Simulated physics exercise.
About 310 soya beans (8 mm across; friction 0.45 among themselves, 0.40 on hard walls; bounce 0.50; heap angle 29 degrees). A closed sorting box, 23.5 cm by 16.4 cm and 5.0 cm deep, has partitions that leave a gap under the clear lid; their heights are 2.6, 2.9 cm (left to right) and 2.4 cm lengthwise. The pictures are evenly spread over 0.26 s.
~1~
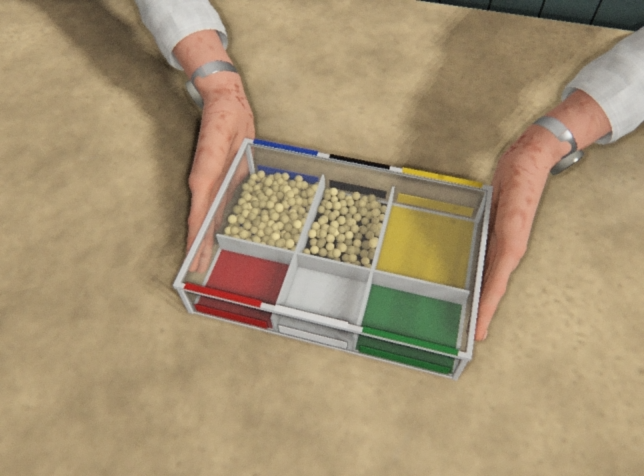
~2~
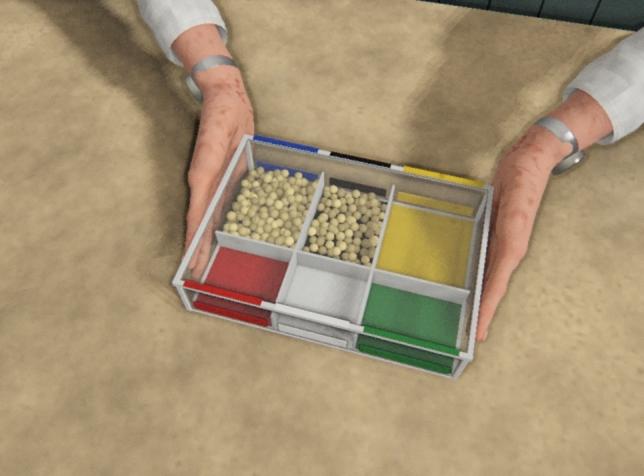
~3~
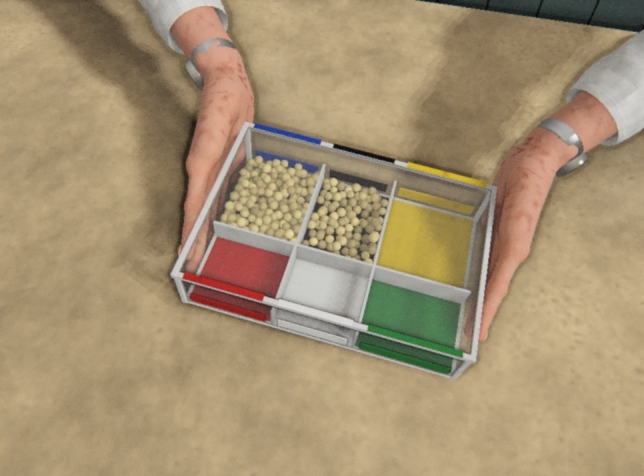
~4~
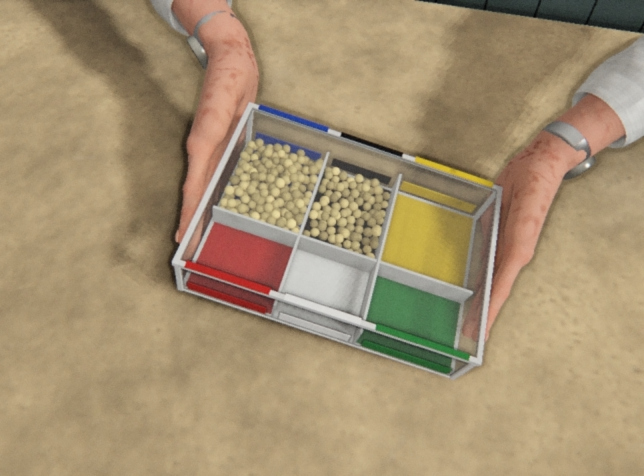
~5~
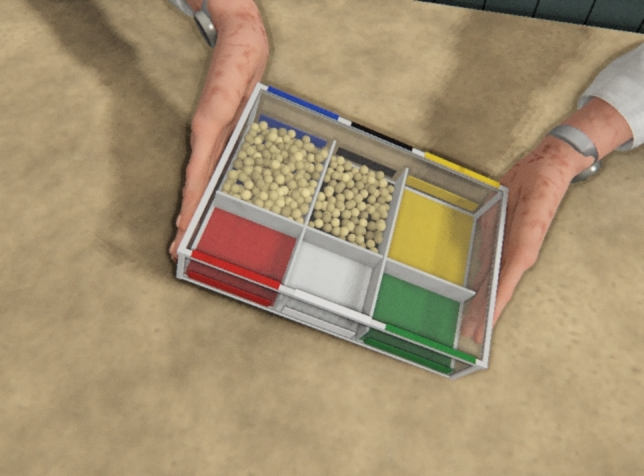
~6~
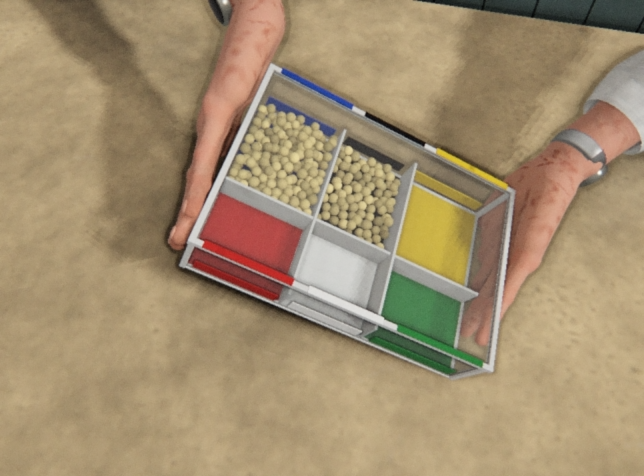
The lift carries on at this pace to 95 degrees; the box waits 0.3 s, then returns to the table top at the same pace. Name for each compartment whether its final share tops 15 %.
Red: Below, blue: Below, green: Above, yellow: Above, white: Below, black: Below.
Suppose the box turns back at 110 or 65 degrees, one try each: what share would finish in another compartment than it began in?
About 100 and 30 per cent.
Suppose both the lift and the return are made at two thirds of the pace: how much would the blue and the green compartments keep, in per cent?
Then: Blue 0; green 40.
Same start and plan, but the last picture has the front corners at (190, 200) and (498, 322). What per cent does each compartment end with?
Red 0; blue 20; green 0; yellow 40; white 0; black 35.
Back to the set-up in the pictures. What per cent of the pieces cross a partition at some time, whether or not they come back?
Some 95 per cent.
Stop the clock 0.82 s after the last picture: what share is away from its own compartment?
Some 75 per cent.
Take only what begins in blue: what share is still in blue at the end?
About 0 per cent.
Then, 0.82 s after the last picture, tilt 95 degrees; blue 10 %, green 30 %, yellow 40 %, black 20 %.
Then, 1.37 s after the last picture, tilt 49 degrees; green 40 %, yellow 50 %, black 5 %.
Then, 1.98 s after the last picture, tilt 0 degrees; green 40 %, yellow 50 %, black 5 %.
In the end, red 0 %, blue 0 %, green 40 %, yellow 50 %, white 0 %, black 5 %.
